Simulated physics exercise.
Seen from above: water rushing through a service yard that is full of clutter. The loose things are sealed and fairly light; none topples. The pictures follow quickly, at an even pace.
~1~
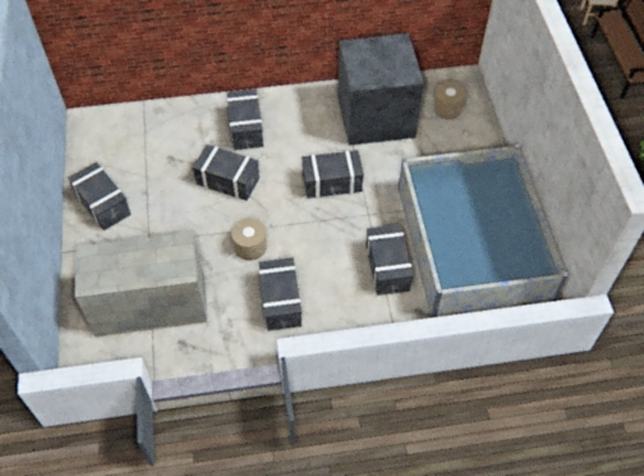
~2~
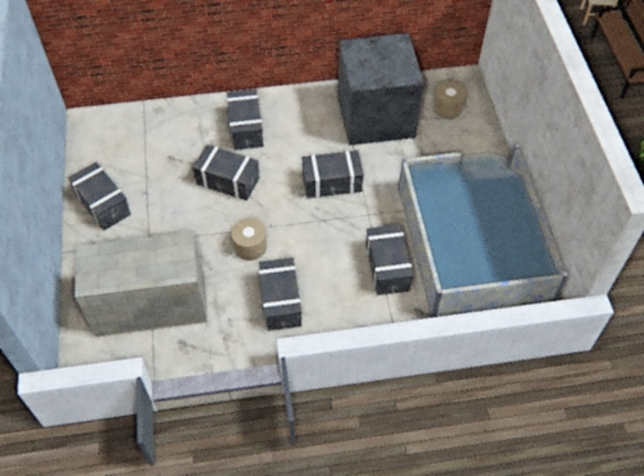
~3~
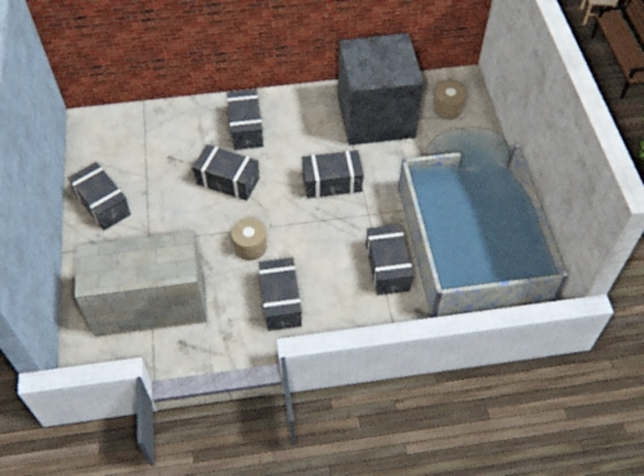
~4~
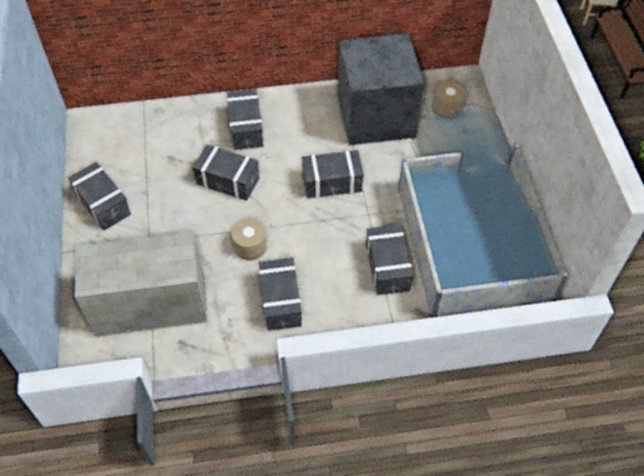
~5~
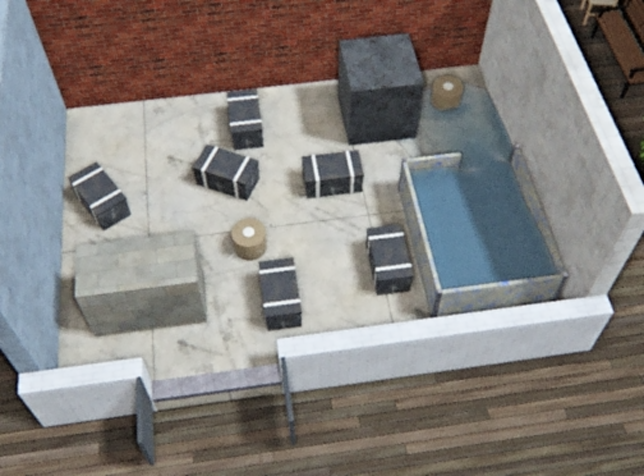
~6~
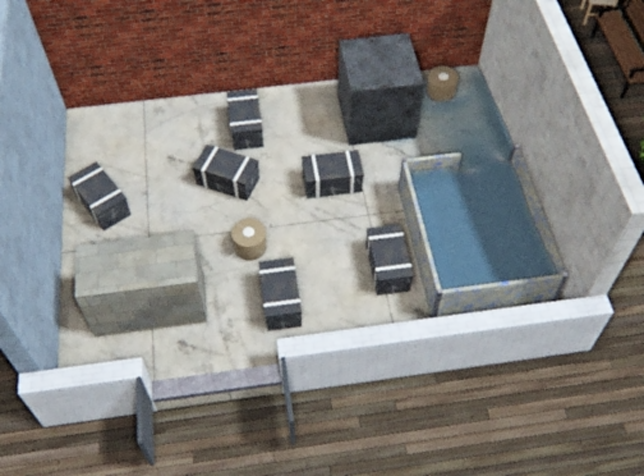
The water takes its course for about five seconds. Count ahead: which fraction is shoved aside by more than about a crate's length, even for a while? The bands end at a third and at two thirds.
Share: From one to two thirds.
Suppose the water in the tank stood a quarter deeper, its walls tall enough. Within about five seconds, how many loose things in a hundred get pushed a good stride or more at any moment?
Near 60 in a hundred.
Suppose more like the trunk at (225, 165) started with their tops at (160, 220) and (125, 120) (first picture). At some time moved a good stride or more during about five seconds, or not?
One after the other: Not that far, moved that far.
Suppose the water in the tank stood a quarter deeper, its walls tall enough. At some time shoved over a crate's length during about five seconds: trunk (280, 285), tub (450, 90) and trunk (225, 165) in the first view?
In that order: Under that, pushed that far, pushed that far.
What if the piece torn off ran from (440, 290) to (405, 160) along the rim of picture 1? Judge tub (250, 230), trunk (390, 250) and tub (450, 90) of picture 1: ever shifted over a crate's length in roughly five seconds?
In that order: Swept aside, pushed that far, short of that.
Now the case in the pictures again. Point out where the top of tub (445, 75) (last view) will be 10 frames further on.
Around (421, 61).
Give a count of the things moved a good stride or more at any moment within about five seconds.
It comes to 5.
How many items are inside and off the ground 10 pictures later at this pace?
I count 1.
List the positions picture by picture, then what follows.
In the first picture, a tub at (451, 92), on the bottom; a tub at (249, 232), on the bottom; 0 of 8 have shifted.
In the second picture, a tub at (451, 92) rests on the ground; a tub at (249, 232) rests on the ground; 0 of 8 have shifted.
In the third picture, a tub at (451, 92) rests on the ground; a tub at (249, 232), on the bottom; 0 of 8 have shifted.
In the fourth picture, a tub at (451, 92), on the bottom; a tub at (249, 232), on the bottom; 0 of 8 have shifted.
In the fifth picture, a tub at (448, 87) rests on the ground, close to its start; a tub at (249, 232), on the bottom; 1 of 8 have shifted.
In the sixth picture, a tub at (443, 77), on the bottom, a stride from its start; a tub at (249, 232), on the bottom; 1 of 8 have shifted.
A moment on, 1 of 8 are well off their spots; 0 afloat.
Next, 1 of 8 are well off their spots; 1 afloat.
Later, 2 of 8 are well off their spots; 1 afloat.
In the end, 4 of 8 are well off their spots, and 5 have been at some point; 3 afloat.
